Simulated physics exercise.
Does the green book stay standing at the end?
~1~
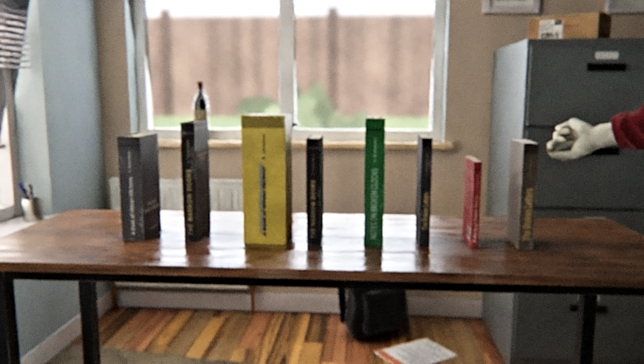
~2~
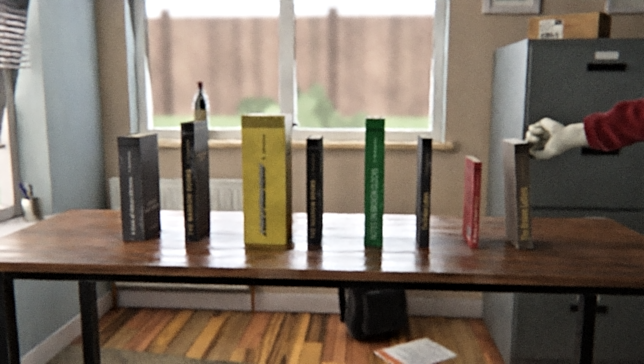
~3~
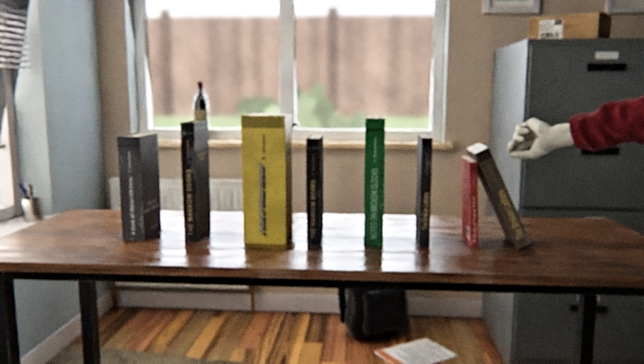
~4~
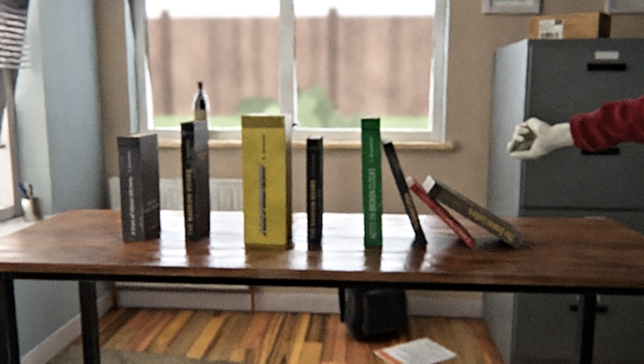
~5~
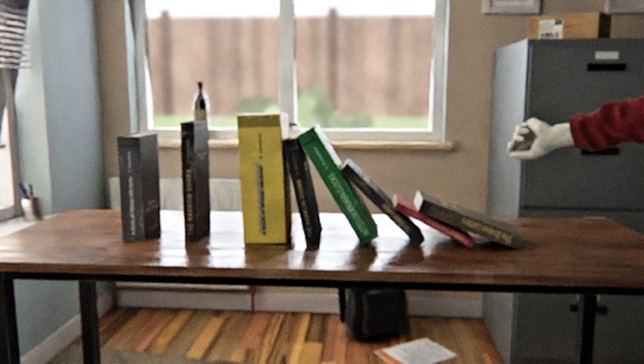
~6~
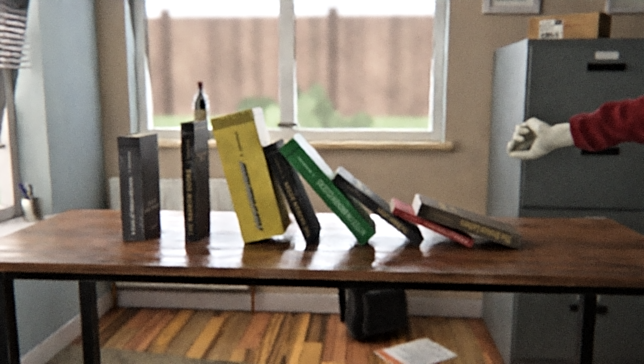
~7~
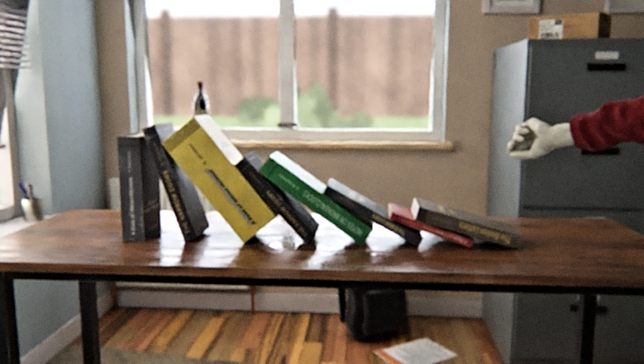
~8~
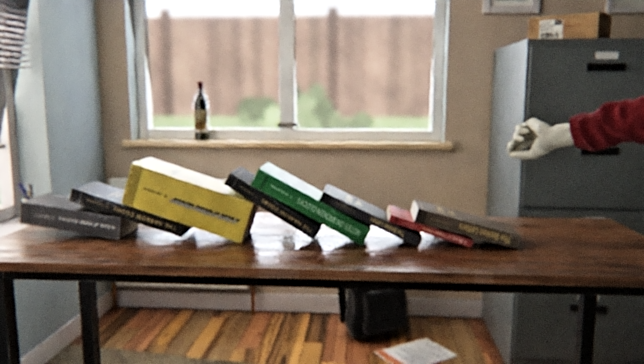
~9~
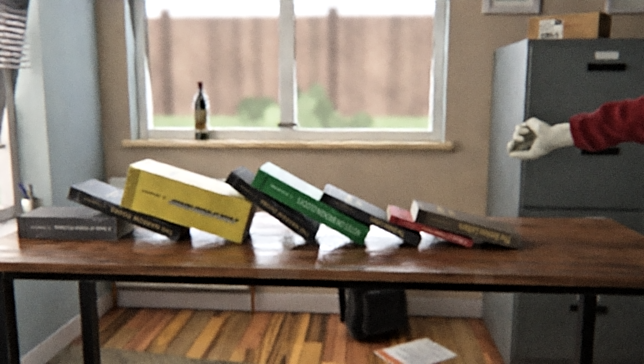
No, the green book gets knocked over to the left and ends up toppled, leaning low among the other fallen books.
A gloved hand in a red sleeve pushed the rightmost of eight books standing in a row on a wooden table, and they toppled leftward one after another, past the green and yellow ones, until none was left upright.
